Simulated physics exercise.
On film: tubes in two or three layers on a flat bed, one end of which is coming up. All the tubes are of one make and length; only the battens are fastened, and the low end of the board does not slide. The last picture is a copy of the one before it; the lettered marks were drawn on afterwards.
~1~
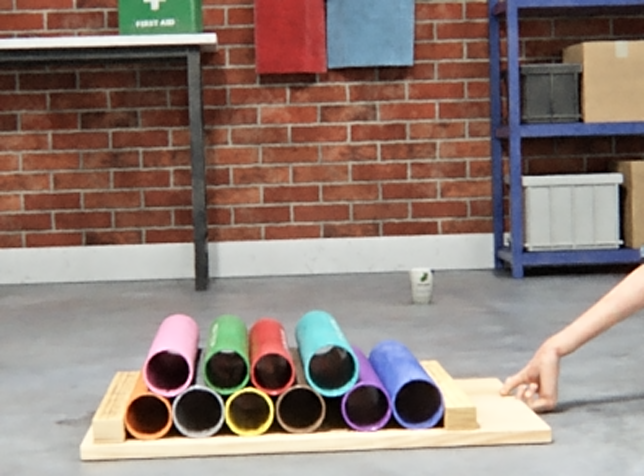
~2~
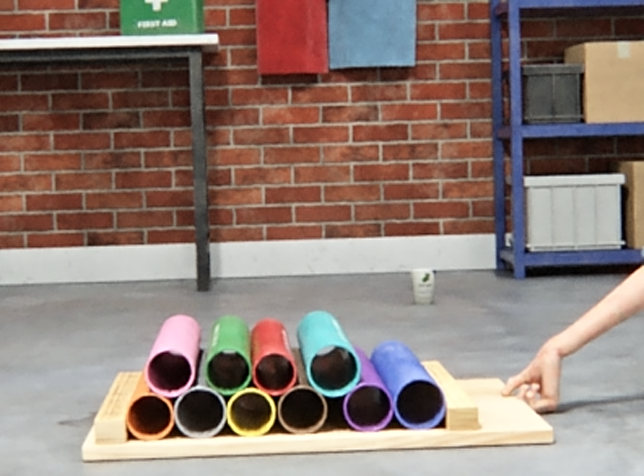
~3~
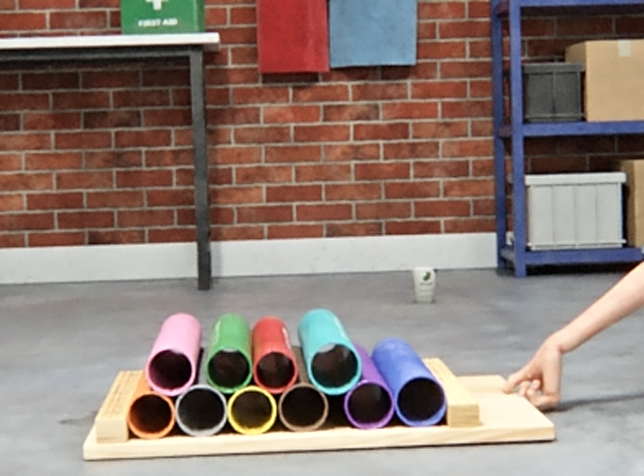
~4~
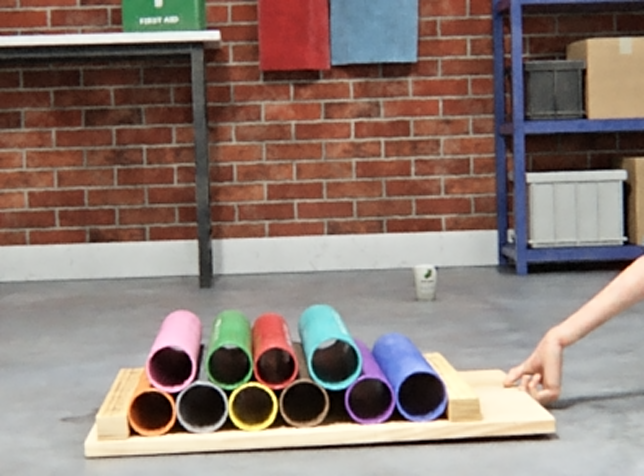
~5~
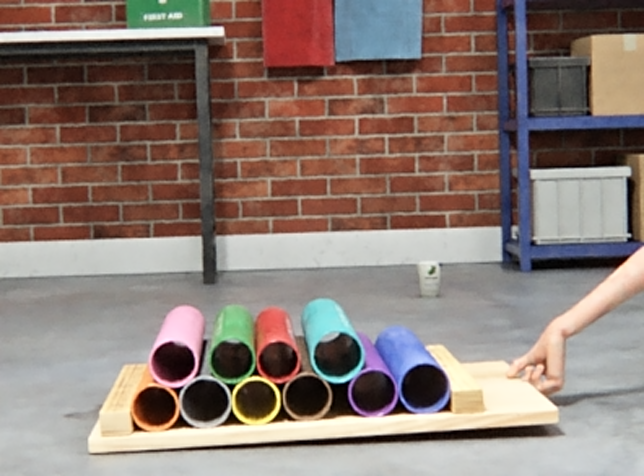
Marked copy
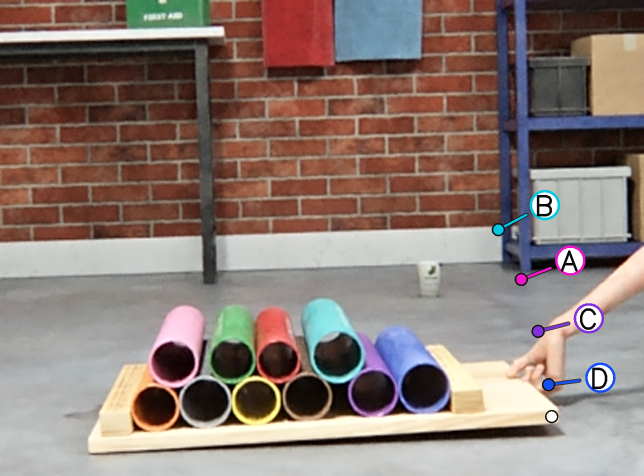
On a grey floor, a hand slightly raises the right end of a board holding stacked coloured tubes.
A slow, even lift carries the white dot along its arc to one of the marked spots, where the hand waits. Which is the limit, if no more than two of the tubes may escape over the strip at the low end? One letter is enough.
The highest mark that will do is B.
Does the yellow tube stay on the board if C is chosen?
The yellow tube: Yes.
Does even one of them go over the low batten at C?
No, at C.
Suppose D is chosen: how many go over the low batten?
It comes to none.
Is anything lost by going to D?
No.
On the marked copy, A at (522, 279); B at (498, 230); C at (538, 331); D at (549, 385); the white dot at (552, 417).
Following B. Soon after the start, board at 16°.
Later, board at 26°.
In the end, board at 26°, one over the low batten (pink).
As for the rest, A none over the low batten; C none over the low batten; D none over the low batten.
